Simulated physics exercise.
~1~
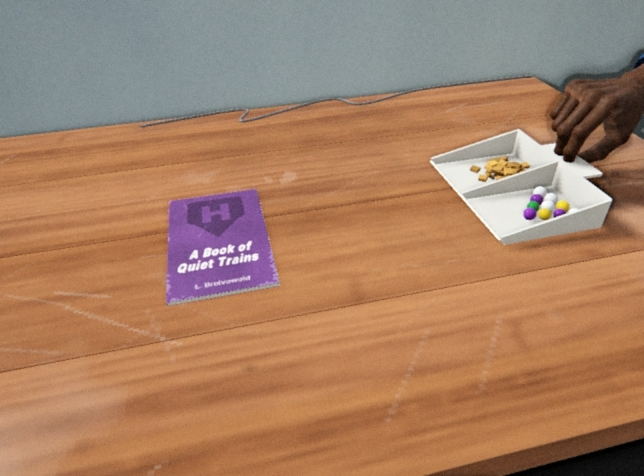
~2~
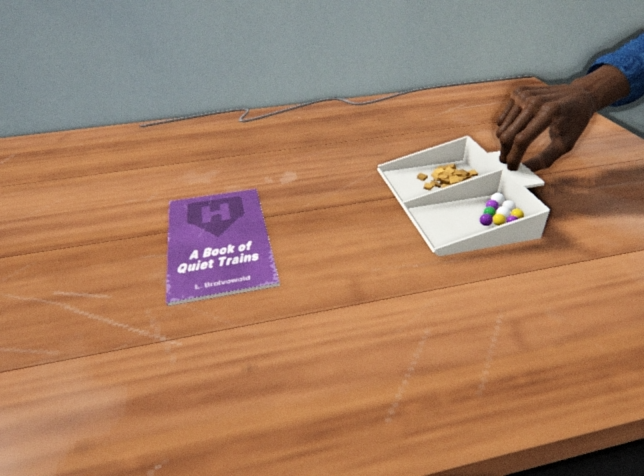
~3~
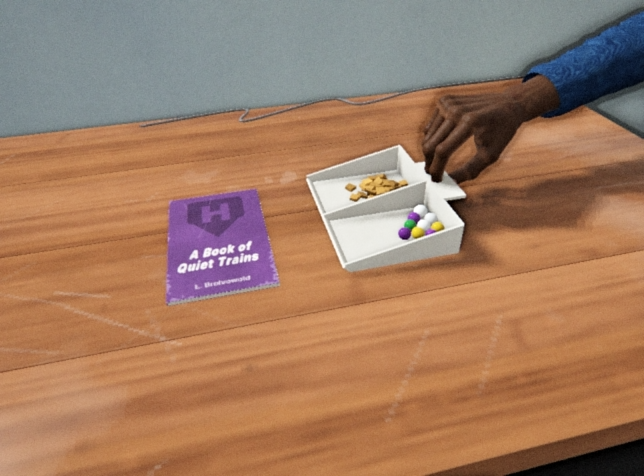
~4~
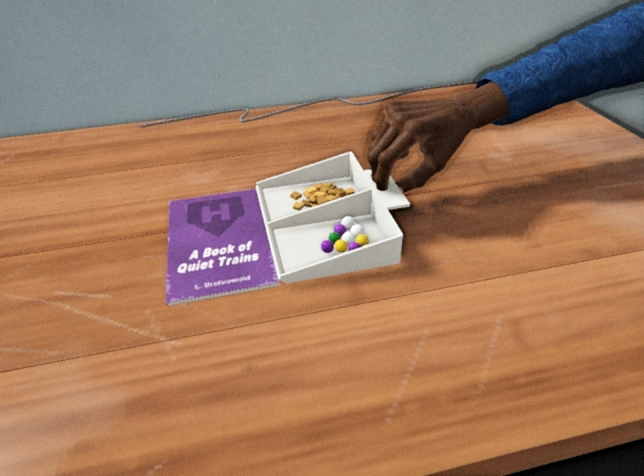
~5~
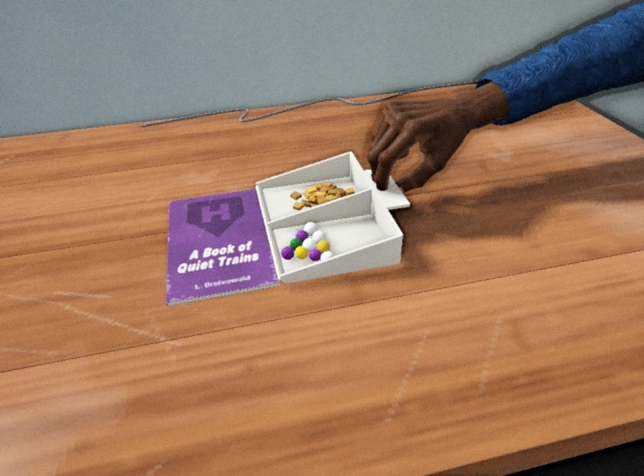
A hand in a blue sleeve slides a white divided tray leftward across a wooden table, seen from above at an angle against a grey-blue wall. The far compartment holds small golden-brown pieces, and the near one holds purple, white, yellow and green balls. A thin purple book, titled A Book of Quiet Trains, lies still on the left. The tray crosses the gap and stops against the book's right edge. The balls then roll left towards the front rim, while the brown pieces stay put, and everything remains inside the tray.
